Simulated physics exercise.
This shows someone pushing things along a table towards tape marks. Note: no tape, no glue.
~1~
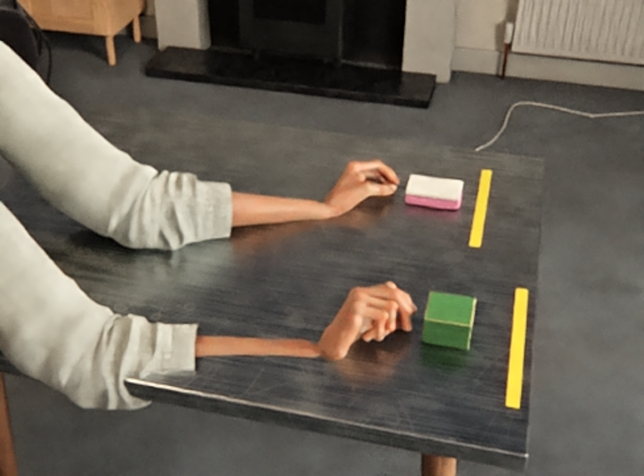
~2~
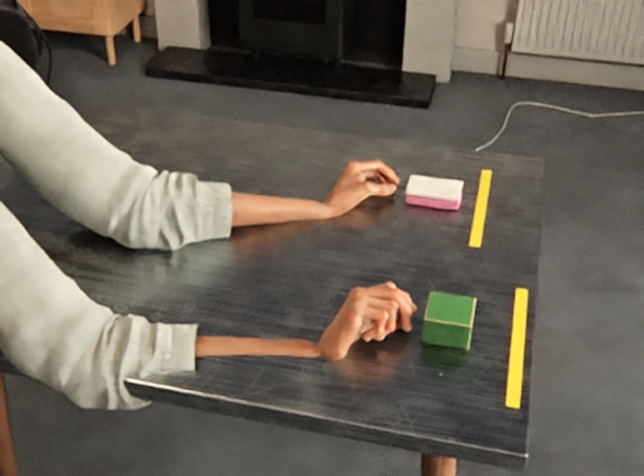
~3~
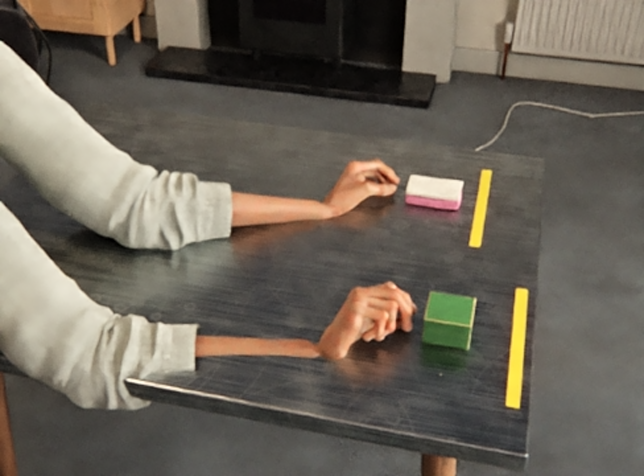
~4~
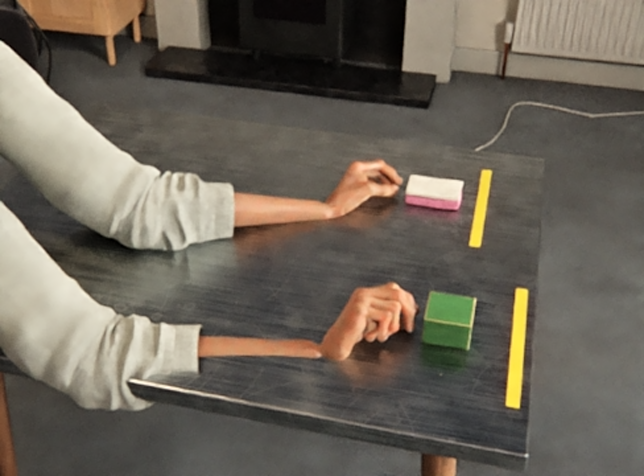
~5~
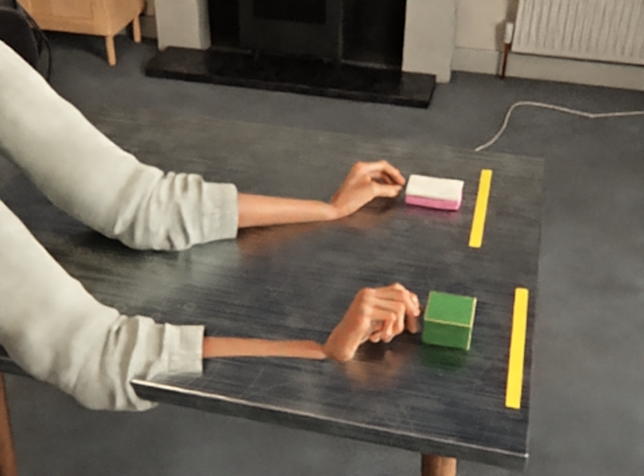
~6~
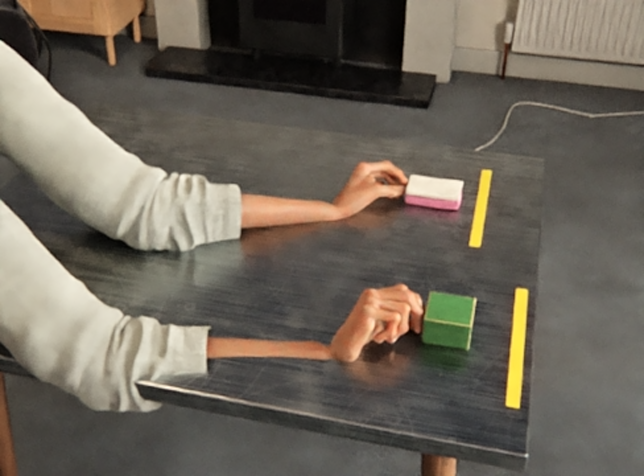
In a room with a grey floor, a fireplace and a radiator, a dark tabletop is seen from above at an angle by a still camera. Two pale-sleeved arms reach in from the left, hands beside a pink sponge with a white top and, nearer, a green block, with yellow tape strips to the right. The hands stay still, then creep slightly right towards both objects, which barely move.
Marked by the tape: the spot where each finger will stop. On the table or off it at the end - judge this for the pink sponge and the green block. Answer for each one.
My prediction: The pink sponge does not leave the table. The green block leaves the table.
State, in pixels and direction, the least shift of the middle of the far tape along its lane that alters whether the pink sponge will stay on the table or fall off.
It's roughly 28 pixels to the right.
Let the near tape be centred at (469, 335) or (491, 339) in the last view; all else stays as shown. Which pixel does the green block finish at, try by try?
About (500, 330) and (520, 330).
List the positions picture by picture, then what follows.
The first picture shows pink sponge (434, 193); green block (449, 320).
The second picture shows green block (449, 320).
The third picture shows pink sponge (434, 193).
The fourth picture shows green block (449, 320).
The fifth picture shows pink sponge (434, 193).
The sixth picture shows pink sponge (434, 193); green block (449, 320).
Then, 1.42 s past the last view, pink sponge travelled about its own width near (515, 203); green block leaning 66° off how it started near (559, 363).
Finally, the pink sponge remains on top, near (515, 204); the green block falls off the table.
